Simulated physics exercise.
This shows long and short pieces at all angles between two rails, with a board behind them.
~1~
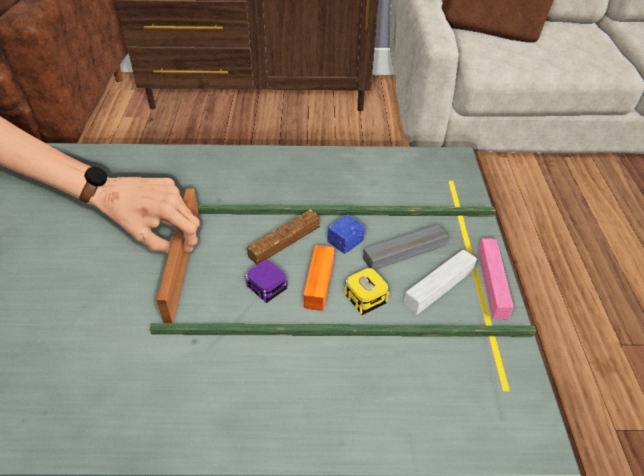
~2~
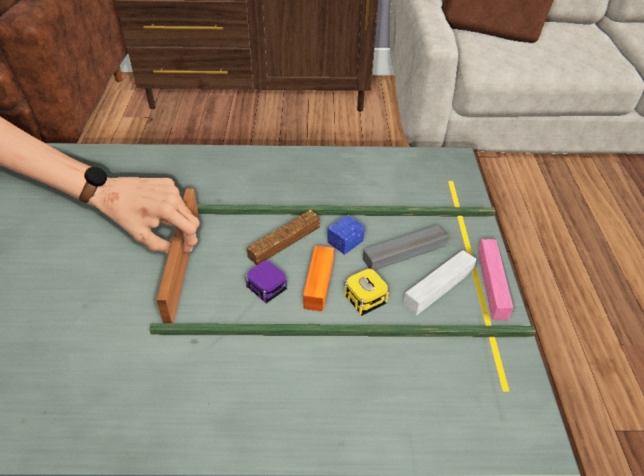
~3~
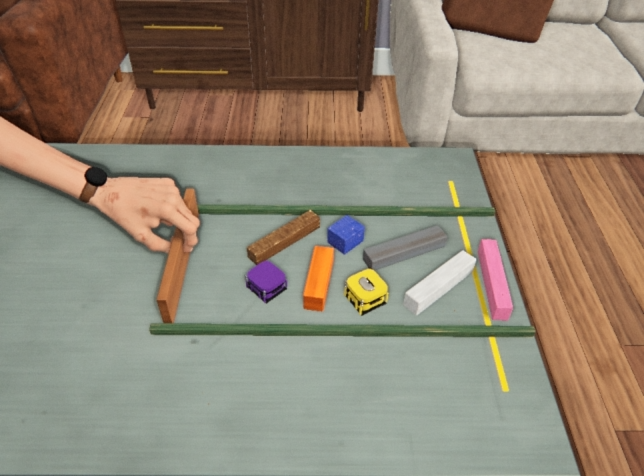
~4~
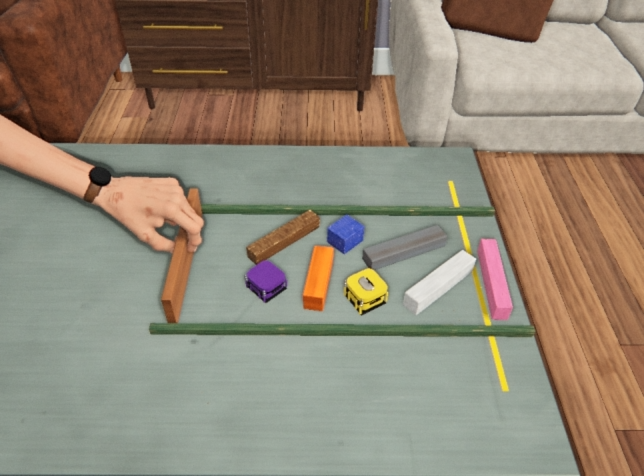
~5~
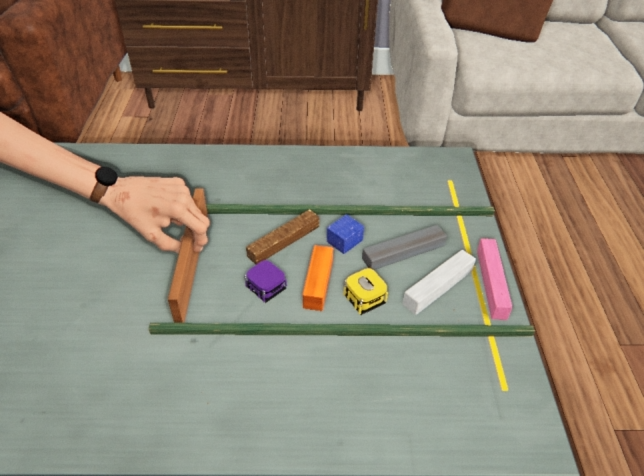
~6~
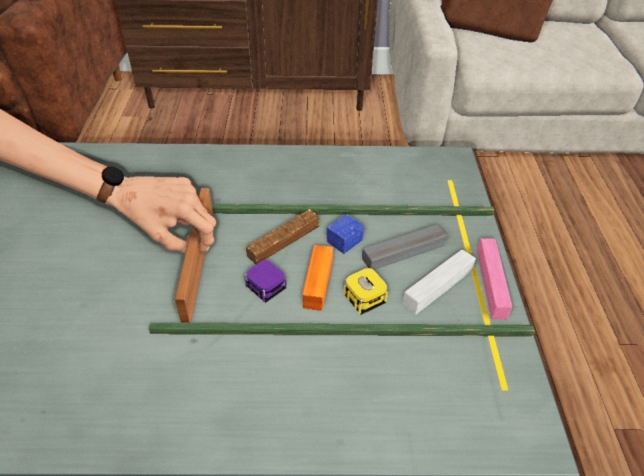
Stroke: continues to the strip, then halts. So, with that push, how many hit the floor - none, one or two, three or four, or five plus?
Most likely the ones that land below will number more than a pair, under five.
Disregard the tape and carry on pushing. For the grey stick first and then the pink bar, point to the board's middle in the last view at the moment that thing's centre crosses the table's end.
Roughly (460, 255); for the second one, roughly (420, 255).
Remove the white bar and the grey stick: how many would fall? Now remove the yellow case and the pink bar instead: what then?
It would be 2 and 2.
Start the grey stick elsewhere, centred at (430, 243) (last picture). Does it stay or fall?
In the end the grey stick slides off.
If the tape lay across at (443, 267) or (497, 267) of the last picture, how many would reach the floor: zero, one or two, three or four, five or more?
Falls: Either one or two, then five or more.
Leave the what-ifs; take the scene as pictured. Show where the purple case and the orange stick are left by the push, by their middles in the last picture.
Purple case: About (497, 296); orange stick: About (522, 294).
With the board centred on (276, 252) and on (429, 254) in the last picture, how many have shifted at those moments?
Counts: 3, 8.
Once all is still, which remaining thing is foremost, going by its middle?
Orange stick.
Early on, none off yet; pink bar at rest near (493, 277); white bar at rest near (440, 281); grey stick at rest near (405, 247).
A while later, none off yet; pink bar at rest near (494, 277); white bar travelled a little near (476, 285); grey stick travelled about its own width near (453, 237).
Finally, the number that fall off is three or four; lost, yellow case, grey stick, white bar and pink bar.
